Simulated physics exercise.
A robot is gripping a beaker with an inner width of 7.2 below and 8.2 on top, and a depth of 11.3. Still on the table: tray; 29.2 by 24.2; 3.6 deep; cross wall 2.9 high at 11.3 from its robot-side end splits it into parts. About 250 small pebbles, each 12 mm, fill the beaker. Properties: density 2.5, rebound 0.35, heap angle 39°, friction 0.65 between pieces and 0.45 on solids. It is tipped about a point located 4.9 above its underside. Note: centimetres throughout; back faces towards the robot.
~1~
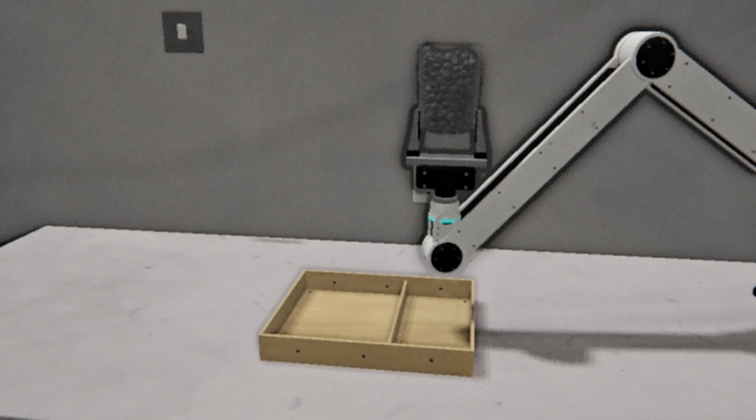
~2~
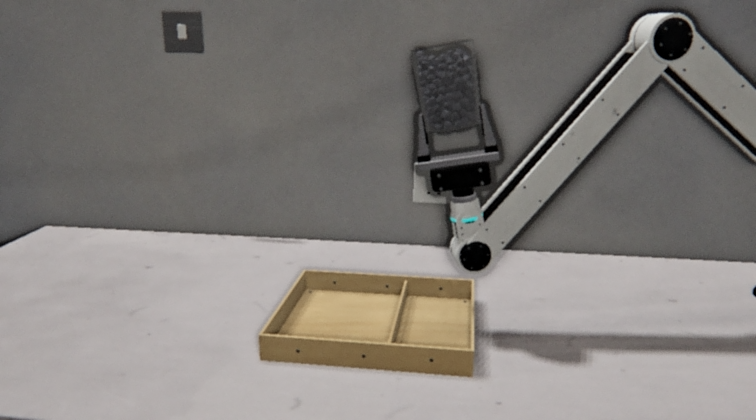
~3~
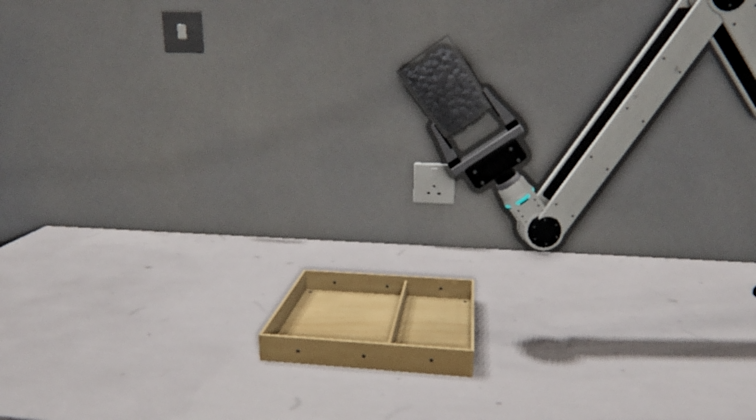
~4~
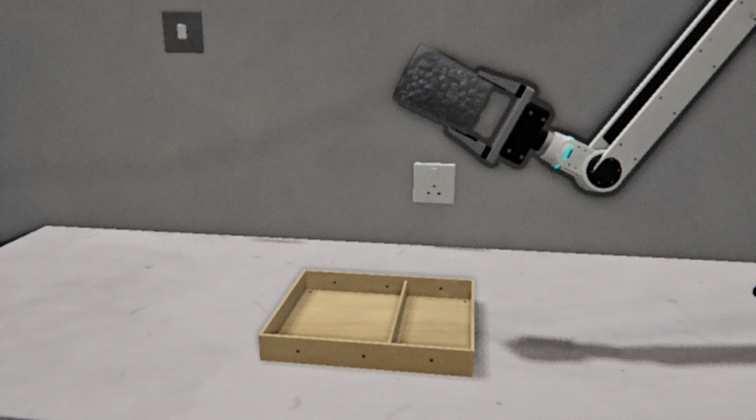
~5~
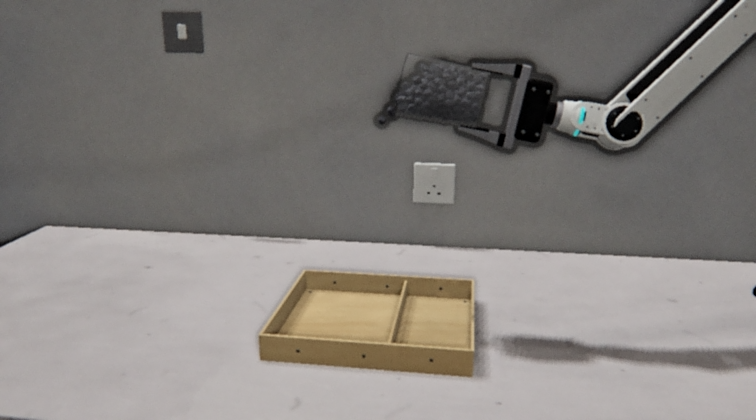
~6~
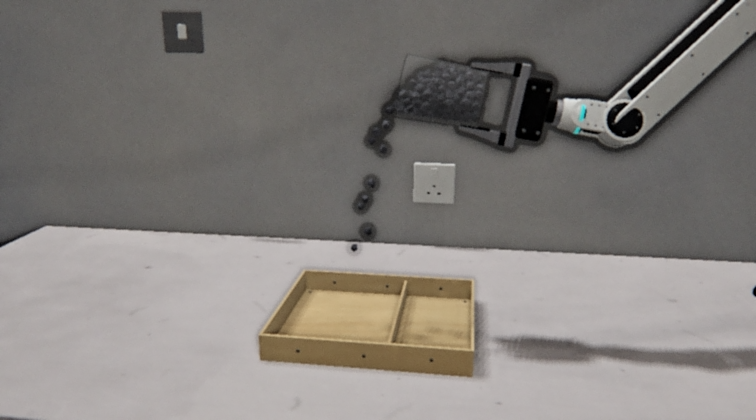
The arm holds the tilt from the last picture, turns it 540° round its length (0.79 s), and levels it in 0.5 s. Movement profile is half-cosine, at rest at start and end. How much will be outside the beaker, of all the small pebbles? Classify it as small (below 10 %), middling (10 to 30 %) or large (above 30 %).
Classified as middling.
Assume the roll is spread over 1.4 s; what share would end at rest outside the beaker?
It would come to around 30 percent.
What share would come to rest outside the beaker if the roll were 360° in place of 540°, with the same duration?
Then about 20 per cent.
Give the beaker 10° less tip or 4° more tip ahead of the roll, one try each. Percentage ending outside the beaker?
Around 5 percent on the first try, 25 percent on the second.
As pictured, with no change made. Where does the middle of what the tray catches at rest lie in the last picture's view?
At about (339, 322).
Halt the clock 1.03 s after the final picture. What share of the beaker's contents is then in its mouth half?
Near 40 per cent lies in the mouth half.
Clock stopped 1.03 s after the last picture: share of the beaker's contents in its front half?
About 50 per cent.
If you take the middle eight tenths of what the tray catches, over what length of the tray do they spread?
10 cm, roughly.
Then, 0.52 s after the last picture, tipped 81°, highest piece 41 above the table; 227 in the beaker, 17 in the far-side part, 8 in flight or on a rim.
Then, 1.03 s after the last picture, tipped 43°, highest piece 40 above the table; 210 in the beaker, 35 in the far-side part, 1 on the table or floor, 6 in flight or on a rim.
Then, 1.49 s after the last picture, upright, highest piece 43 above the table; 210 in the beaker, 41 in the far-side part, 1 on the table or floor.
Then, 2.19 s after the last picture, upright, highest piece 43 above the table; 210 in the beaker, 41 in the far-side part, 1 on the table or floor.
Final count, 210 in the beaker, 41 in the far-side part, 1 on the table or floor. That is 17 % outside the beaker.
